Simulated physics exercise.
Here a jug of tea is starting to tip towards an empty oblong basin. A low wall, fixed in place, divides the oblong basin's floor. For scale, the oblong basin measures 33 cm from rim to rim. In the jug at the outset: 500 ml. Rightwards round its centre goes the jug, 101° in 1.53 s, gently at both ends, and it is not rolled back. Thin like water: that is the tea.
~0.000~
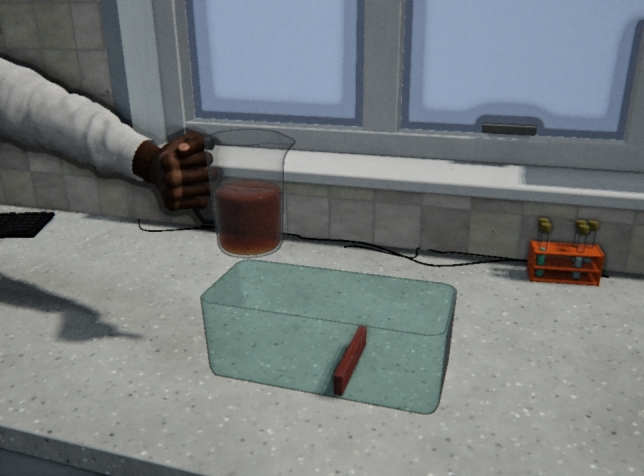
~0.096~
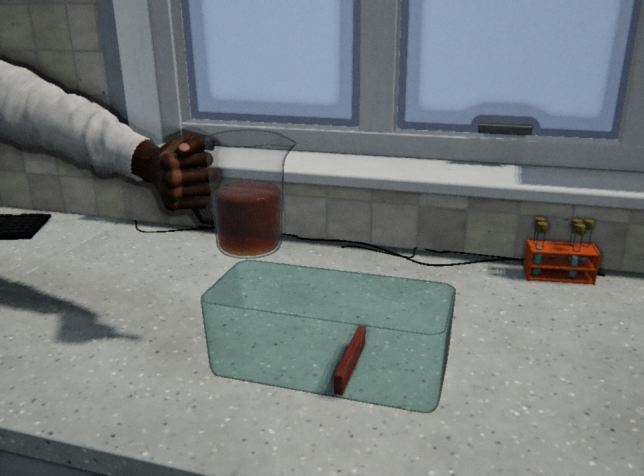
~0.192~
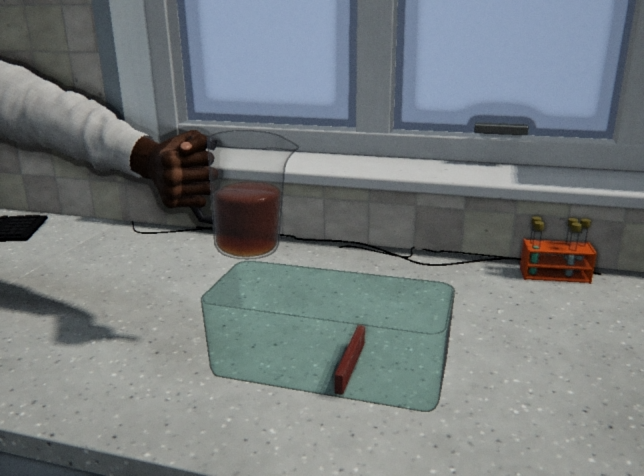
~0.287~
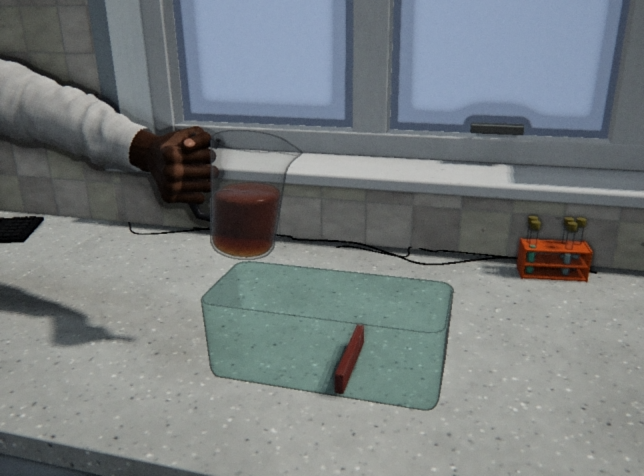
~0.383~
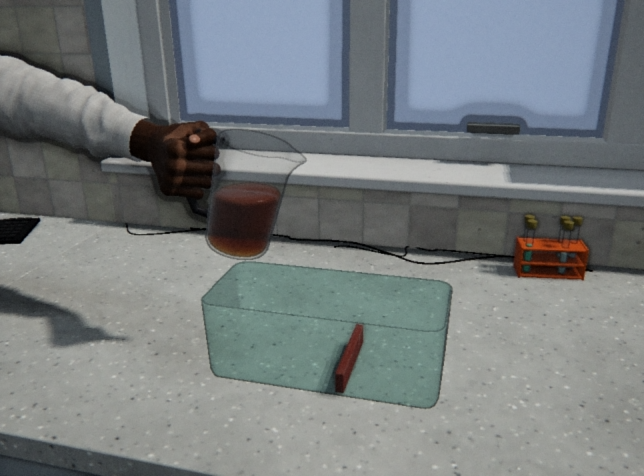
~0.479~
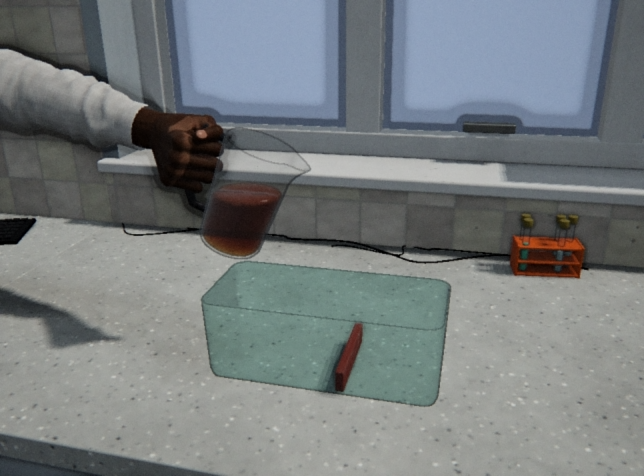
On a speckled counter, a hand gently tilts a jug of tea rightwards above an empty basin.
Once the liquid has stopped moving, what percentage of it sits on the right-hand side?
About 56 per cent.
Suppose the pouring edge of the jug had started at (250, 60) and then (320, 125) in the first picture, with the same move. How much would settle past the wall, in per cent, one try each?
10 and 90 %.
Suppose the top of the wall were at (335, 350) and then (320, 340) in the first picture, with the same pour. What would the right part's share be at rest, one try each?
Result: 85 per cent, then 95 per cent.
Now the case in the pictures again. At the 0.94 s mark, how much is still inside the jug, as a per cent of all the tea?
Roughly 98 per cent.
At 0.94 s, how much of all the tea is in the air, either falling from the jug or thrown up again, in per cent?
2 %.
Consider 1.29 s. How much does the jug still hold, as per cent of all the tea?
Close to 50 percent of the whole amount.
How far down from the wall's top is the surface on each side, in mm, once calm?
Looks like roughly 24 mm on the left and roughly 14 mm on the right.
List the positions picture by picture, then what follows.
In the first frame, it leans 0°; its right rim is at (295, 142); the tea meets the walls at (219, 185) and (281, 191); the oblong basin's rim runs from (221, 279) to (451, 311); the wall's top is at (351, 350).
In the second frame, it leans 1°; its right rim is at (296, 143); the tea meets the walls at (220, 186) and (280, 191).
In the third frame, it leans 4°; its right rim is at (298, 147); the tea meets the walls at (220, 187) and (280, 192).
In the fourth frame, it leans 9°; its right rim is at (302, 153); the tea meets the walls at (219, 189) and (280, 193).
In the fifth frame, it leans 15°; its right rim is at (306, 160); the tea meets the walls at (218, 189) and (281, 194).
In the sixth frame, it leans 23°; its right rim is at (311, 170); the tea meets the walls at (216, 191) and (283, 194).
After 0.94 s the tilt is 69° and 98 per cent is still to pour, 0 is left of the wall and 0 right of it.
After 1.29 s the tilt is 95° and 50 per cent is still to pour, 8 is left of the wall and 24 right of it.
After 1.64 s the tilt is 101° and 7 per cent is still to pour, 33 is left of the wall and 55 right of it.
After 2.03 s the tilt is 101° and 0 per cent is still to pour, 43 is left of the wall and 56 right of it.
In the end 44 per cent lies left of the wall, 56 right of it and 0 outside.
